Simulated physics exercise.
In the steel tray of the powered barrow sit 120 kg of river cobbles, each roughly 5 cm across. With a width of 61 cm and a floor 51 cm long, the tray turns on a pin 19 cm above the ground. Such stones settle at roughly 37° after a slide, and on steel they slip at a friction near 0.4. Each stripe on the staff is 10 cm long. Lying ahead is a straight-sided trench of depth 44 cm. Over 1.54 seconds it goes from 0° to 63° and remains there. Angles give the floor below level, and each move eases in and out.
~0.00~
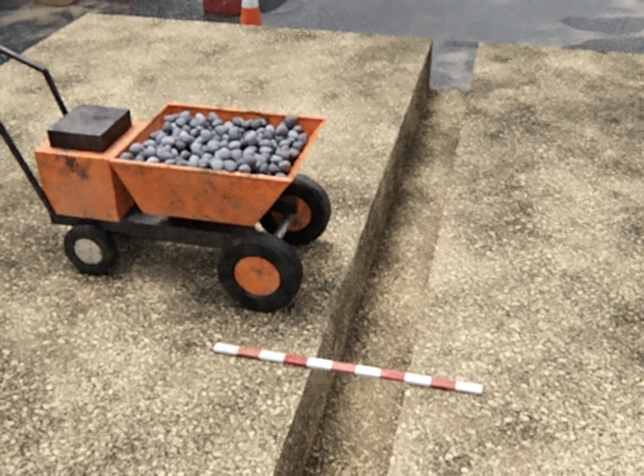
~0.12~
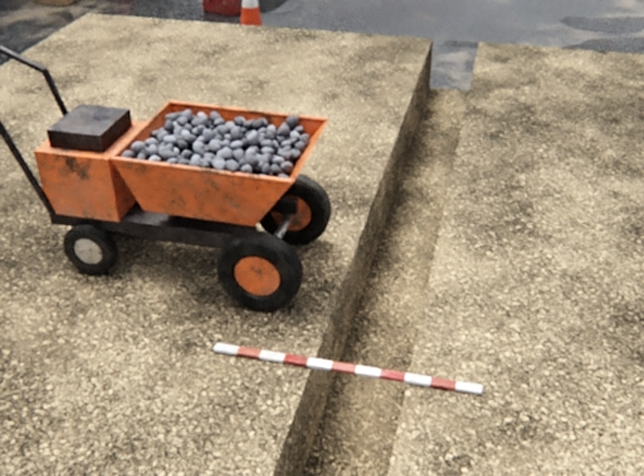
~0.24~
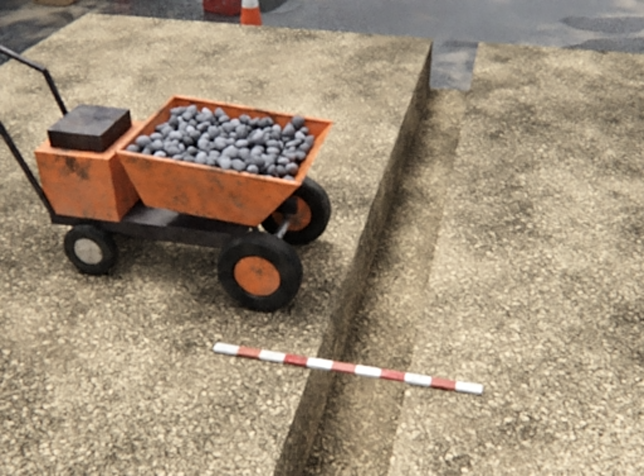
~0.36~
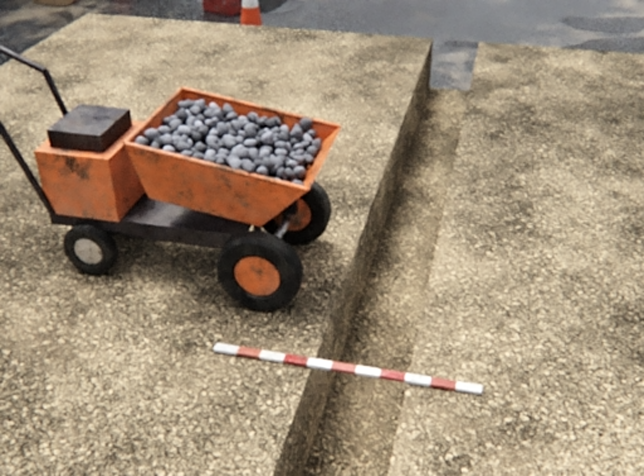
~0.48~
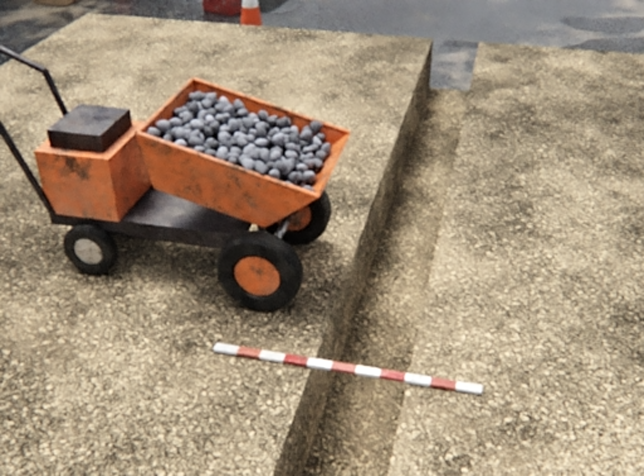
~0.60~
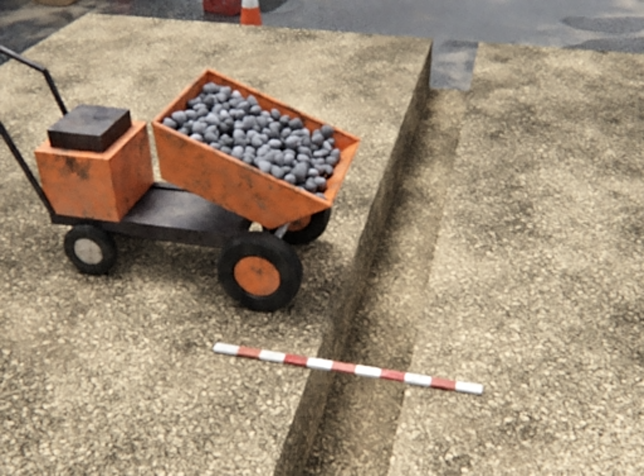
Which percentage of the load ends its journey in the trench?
Roughly 59 per cent.
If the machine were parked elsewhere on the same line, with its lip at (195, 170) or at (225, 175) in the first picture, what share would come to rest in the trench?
I'd expect some 55 per cent, then some 75.
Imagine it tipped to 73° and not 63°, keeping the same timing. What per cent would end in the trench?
Roughly 65 per cent would end in the trench.
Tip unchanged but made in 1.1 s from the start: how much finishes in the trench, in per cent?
It'd be some 55 per cent.
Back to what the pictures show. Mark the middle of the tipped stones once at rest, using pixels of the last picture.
The middle should be near (404, 347).
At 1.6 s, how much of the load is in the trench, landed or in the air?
Around 20 per cent of it, at that instant.
After 1.2 s the floor is at 53°; 100 % in the tray; the foremost stones are at (380, 224).
After 1.6 s the floor is at 63°; 72 % in the tray, 19 % in the trench, 9 % past the trench; the foremost stones are at (466, 282).
After 2.0 s the floor is at 63°; 49 % in the tray, 30 % in the trench, 21 % past the trench; the foremost stones are at (553, 292).
After 3.9 s the floor is at 63°; 19 % in the tray, 59 % in the trench, 22 % past the trench; the foremost stones are at (609, 291).
